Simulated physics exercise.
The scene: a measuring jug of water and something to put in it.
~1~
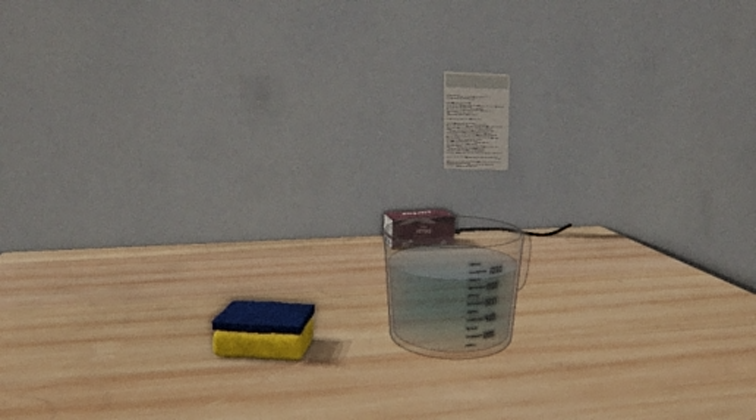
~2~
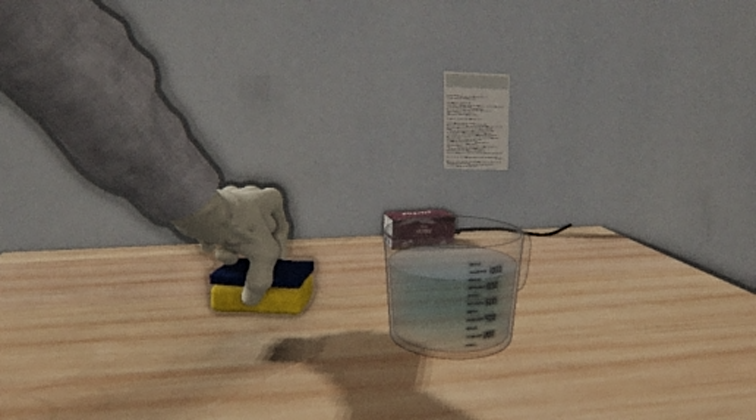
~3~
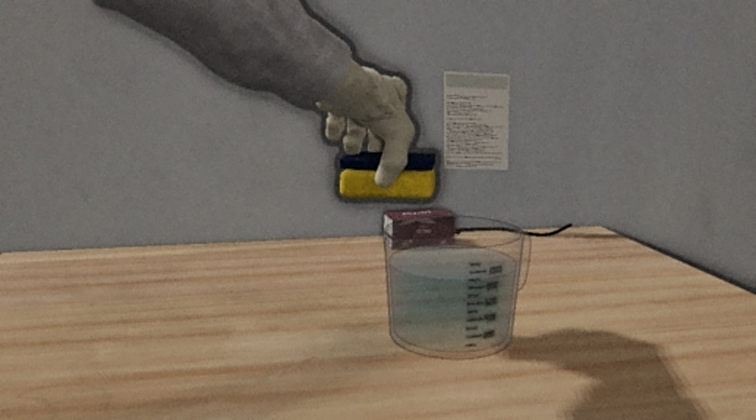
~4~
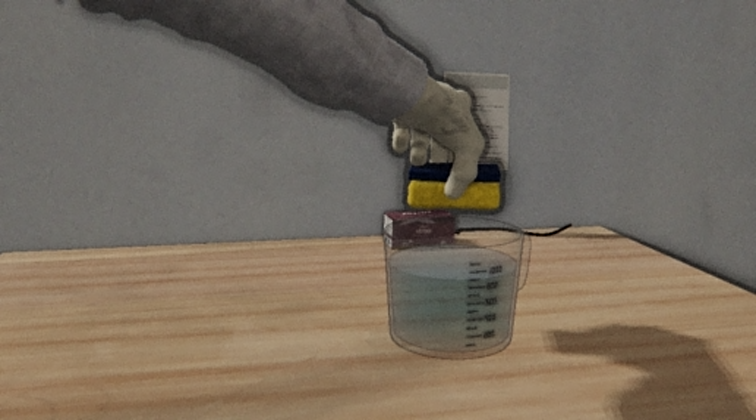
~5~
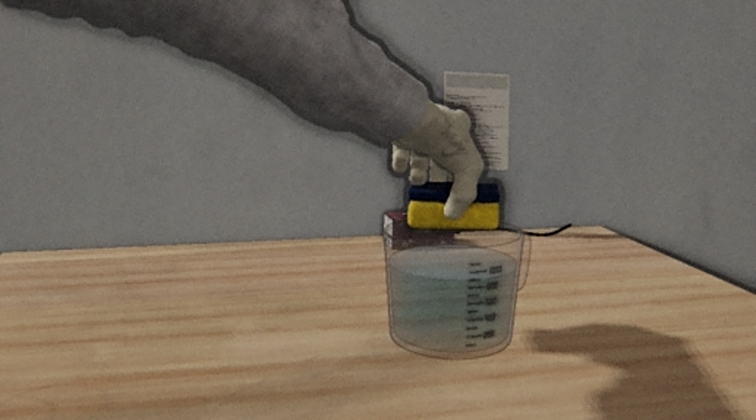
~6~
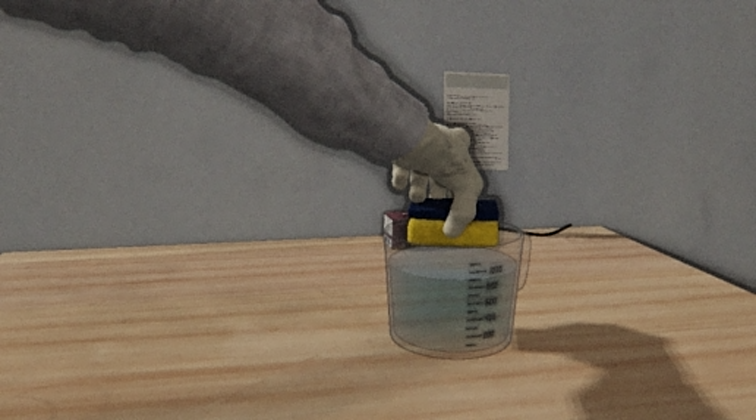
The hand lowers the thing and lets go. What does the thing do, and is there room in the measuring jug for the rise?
It bobs on top, and the measuring jug keeps it all in.
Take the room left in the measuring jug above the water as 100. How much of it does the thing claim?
Roughly 10 per cent.
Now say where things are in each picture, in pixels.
In the first picture, the sponge lies on the top at (266, 330); measuring jug (452, 280) about two thirds full.
In the second picture, a hand picks up the sponge at (264, 286); measuring jug about two thirds full, surface at (452, 261).
In the third picture, the sponge is carried over at (389, 175); measuring jug (452, 280) about two thirds full.
In the fourth picture, the sponge is above the measuring jug at (454, 185); measuring jug about two thirds full, surface at (452, 261).
In the fifth picture, the sponge comes down at (454, 205); measuring jug (452, 280) about two thirds full.
In the sixth picture, the sponge is just over the surface at (453, 223); measuring jug about two thirds full, surface at (452, 261).
Soon after, the sponge enters the water; the measuring jug is about two thirds full.
Later, the sponge comes up again; the measuring jug is about three quarters full.
In the end, the sponge floats; the measuring jug is about three quarters full; nothing is spilt.
